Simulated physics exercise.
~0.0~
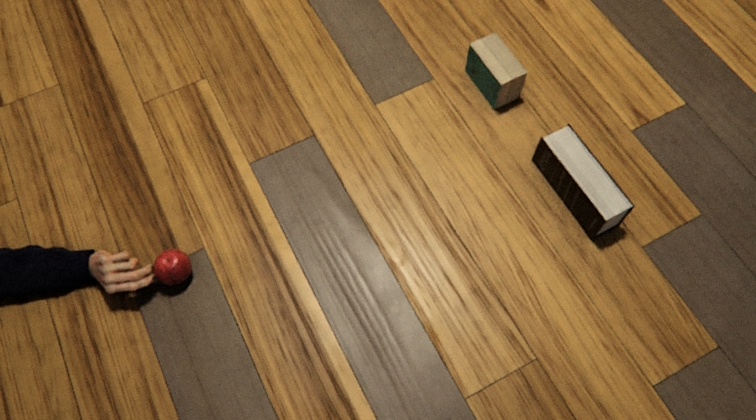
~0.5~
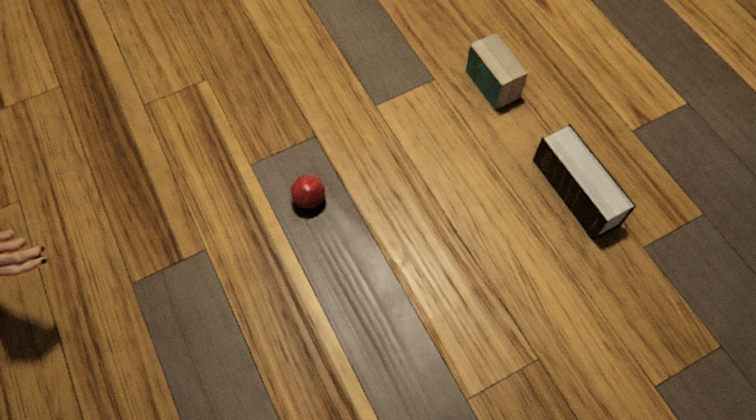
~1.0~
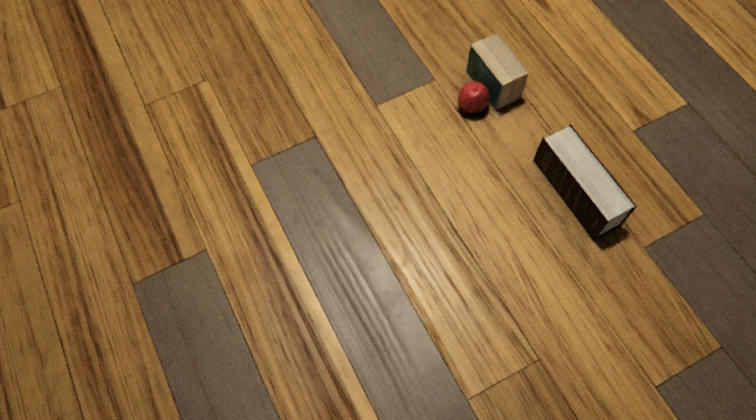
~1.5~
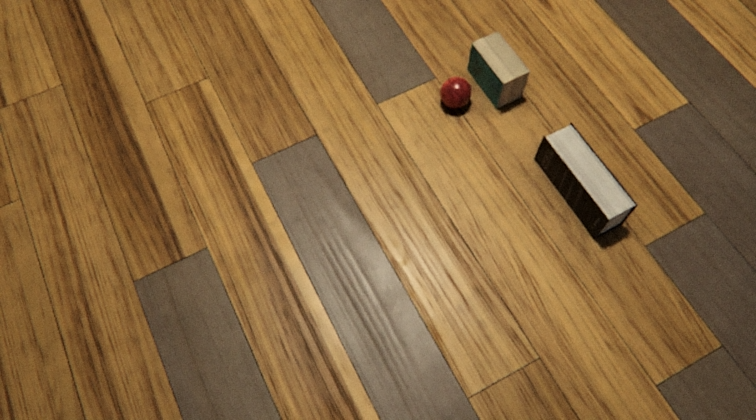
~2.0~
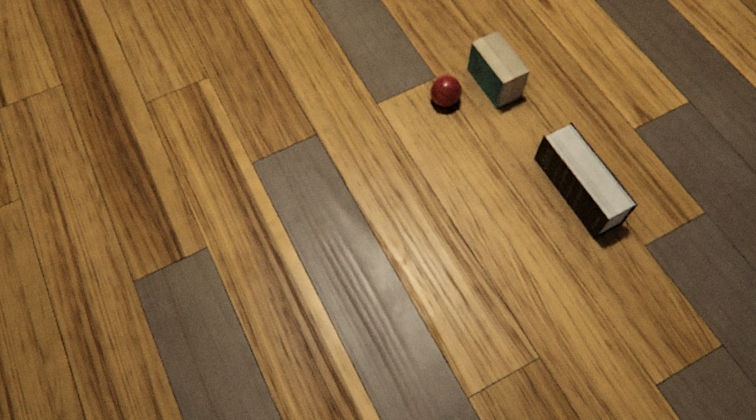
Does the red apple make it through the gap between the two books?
No, it does not get through the gap. The red apple hits the turquoise book and rolls back slightly to the left, ending up in front of the books.
